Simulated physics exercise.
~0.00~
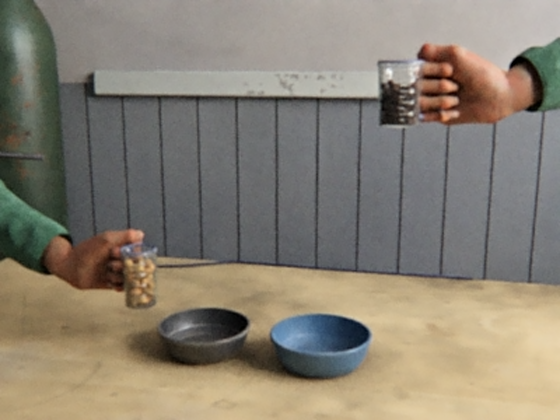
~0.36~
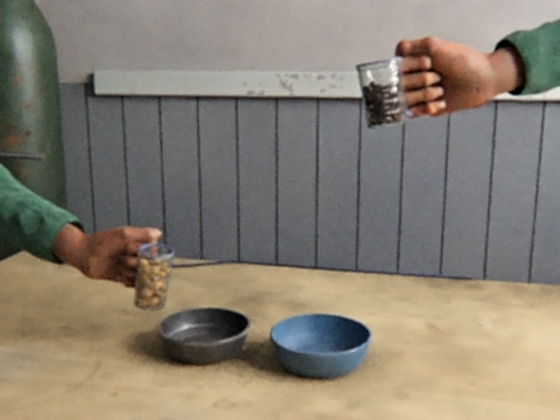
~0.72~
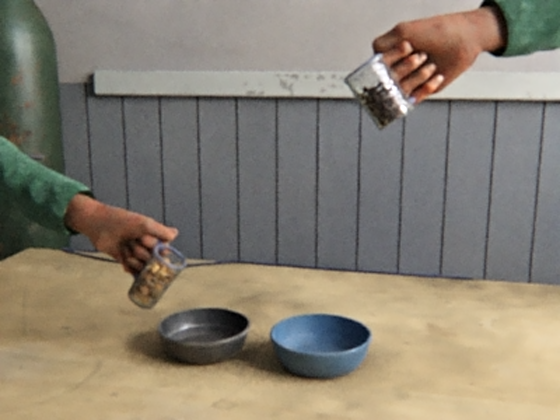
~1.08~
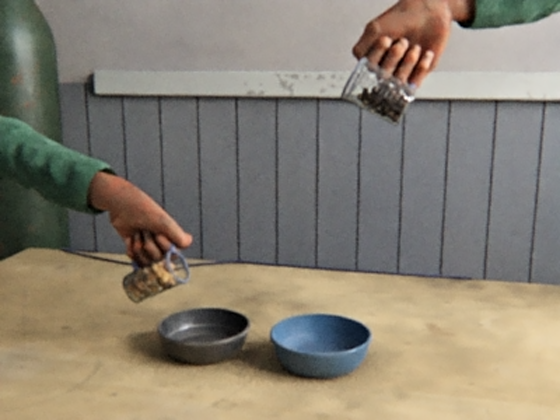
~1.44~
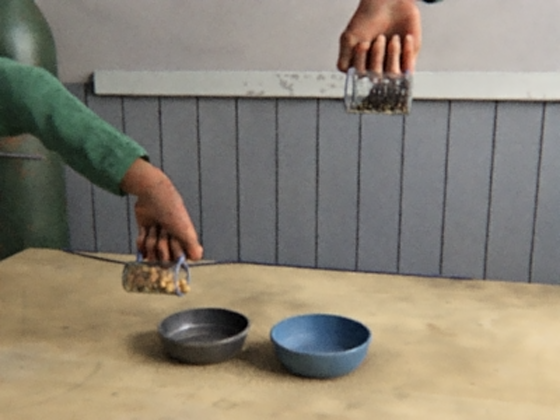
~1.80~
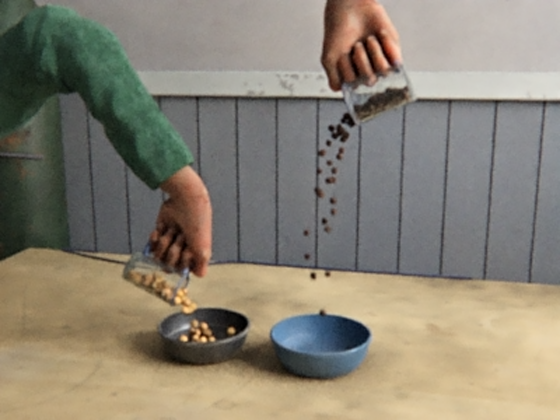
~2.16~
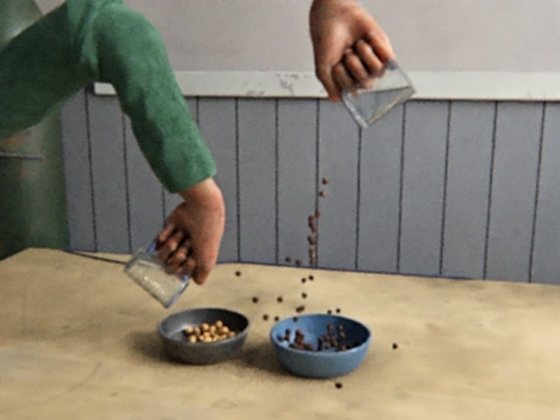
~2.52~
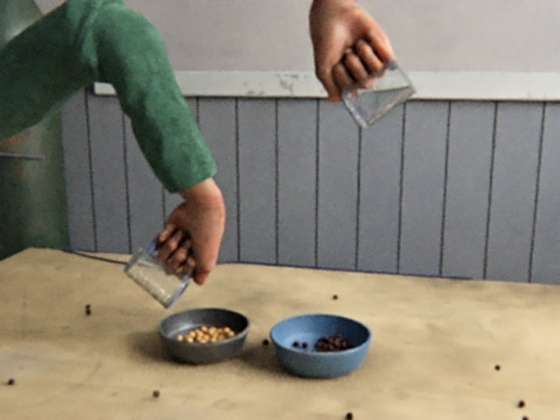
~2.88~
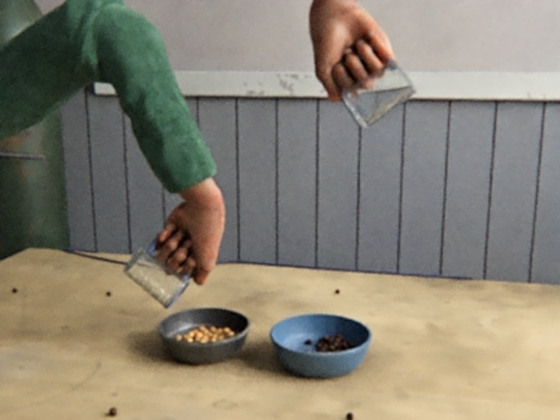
On a wooden table, two hands tip cups into bowls, scattering some dark pieces outside.
